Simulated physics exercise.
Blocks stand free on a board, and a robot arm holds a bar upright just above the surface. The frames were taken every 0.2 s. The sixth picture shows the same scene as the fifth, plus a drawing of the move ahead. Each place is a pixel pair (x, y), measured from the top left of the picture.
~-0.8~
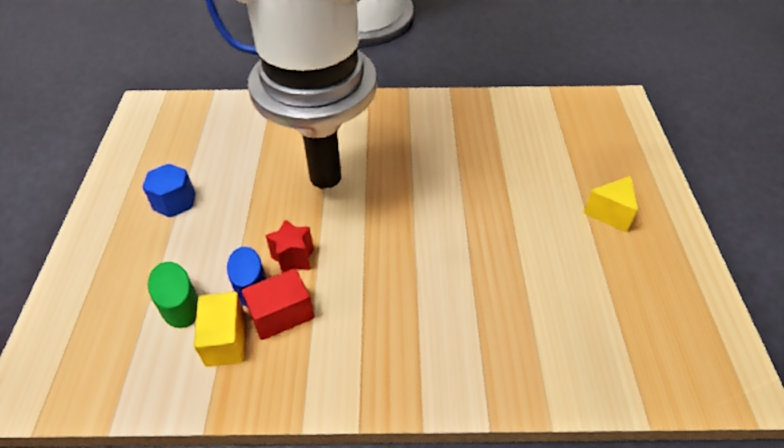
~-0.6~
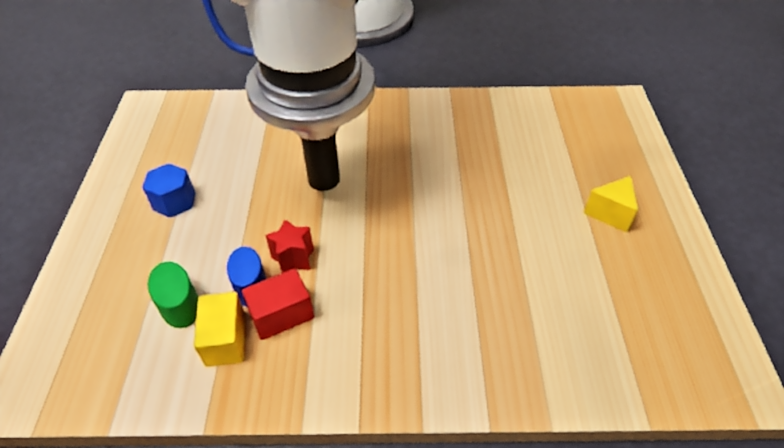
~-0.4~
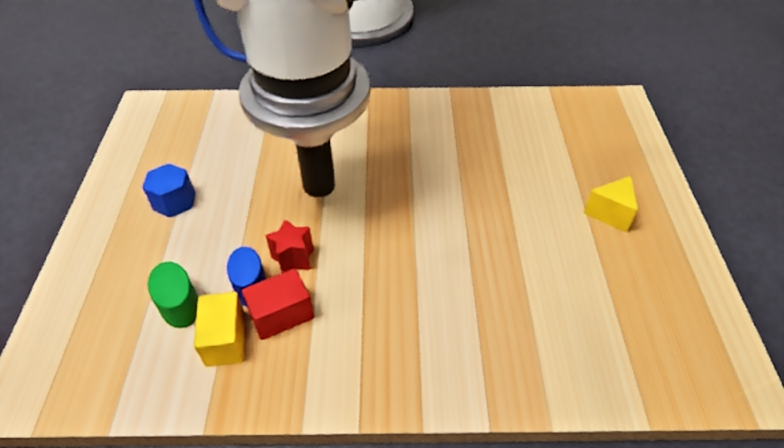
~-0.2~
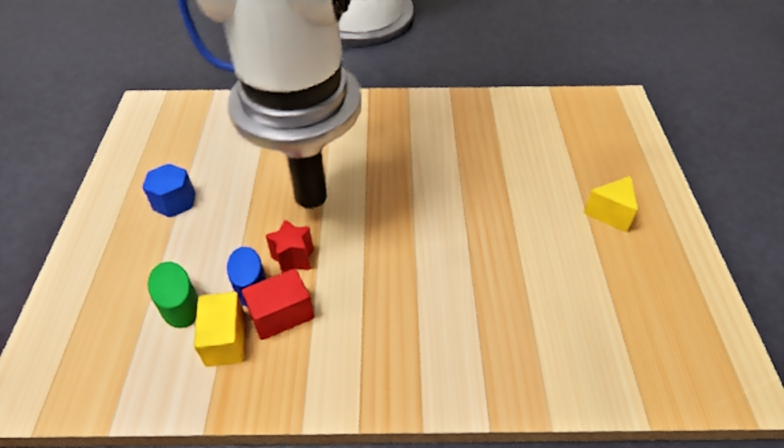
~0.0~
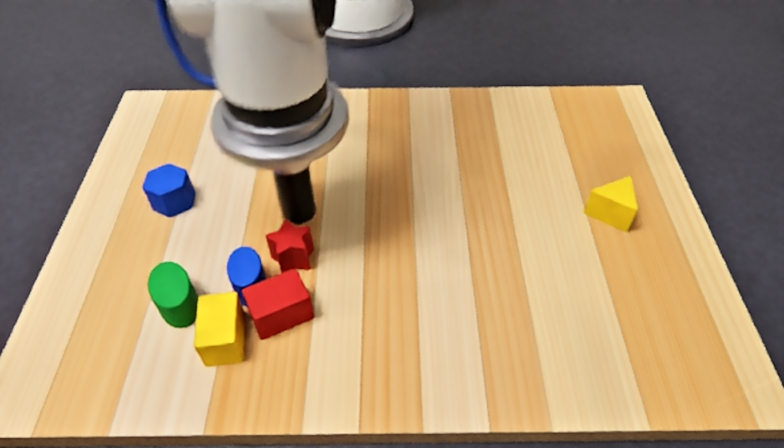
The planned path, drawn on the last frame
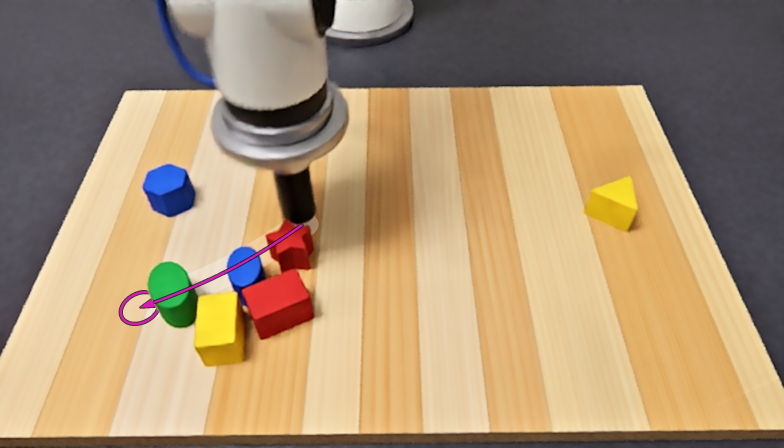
Robot arm holding a dark upright bar moving slowly down and left toward a red star-shaped block, the colored blocks staying still.
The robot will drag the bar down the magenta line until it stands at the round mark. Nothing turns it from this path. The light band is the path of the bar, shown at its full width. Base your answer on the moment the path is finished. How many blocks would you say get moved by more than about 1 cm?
Answer: 3+.
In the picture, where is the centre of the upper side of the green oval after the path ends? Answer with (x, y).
My estimate: (119, 321).
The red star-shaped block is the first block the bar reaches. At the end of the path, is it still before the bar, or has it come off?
Gone from the front.
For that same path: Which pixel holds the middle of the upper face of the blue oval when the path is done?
The spot you're after is about (221, 283) in the image.
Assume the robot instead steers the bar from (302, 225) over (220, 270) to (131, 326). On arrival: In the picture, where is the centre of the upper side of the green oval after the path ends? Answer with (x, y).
Pixel (114, 342).
Drawn move, from (302, 225) by way of (229, 270) to (140, 308).
The first path, step by step. One third of the way, bar at (250, 243); blue oval at (241, 268); red star-shaped block at (276, 248), turned 75° anticlockwise.
Two thirds of the way, bar at (195, 271); green oval at (160, 289); yellow oblong at (215, 324); blue oval at (221, 283), turned 70° anticlockwise; red star-shaped block at (276, 248), turned 75° anticlockwise.
At the end, bar at (133, 295); green oval at (119, 321), turned 80° anticlockwise; yellow oblong at (215, 324); blue oval at (221, 283), turned 70° anticlockwise; red star-shaped block at (276, 248), turned 75° anticlockwise.
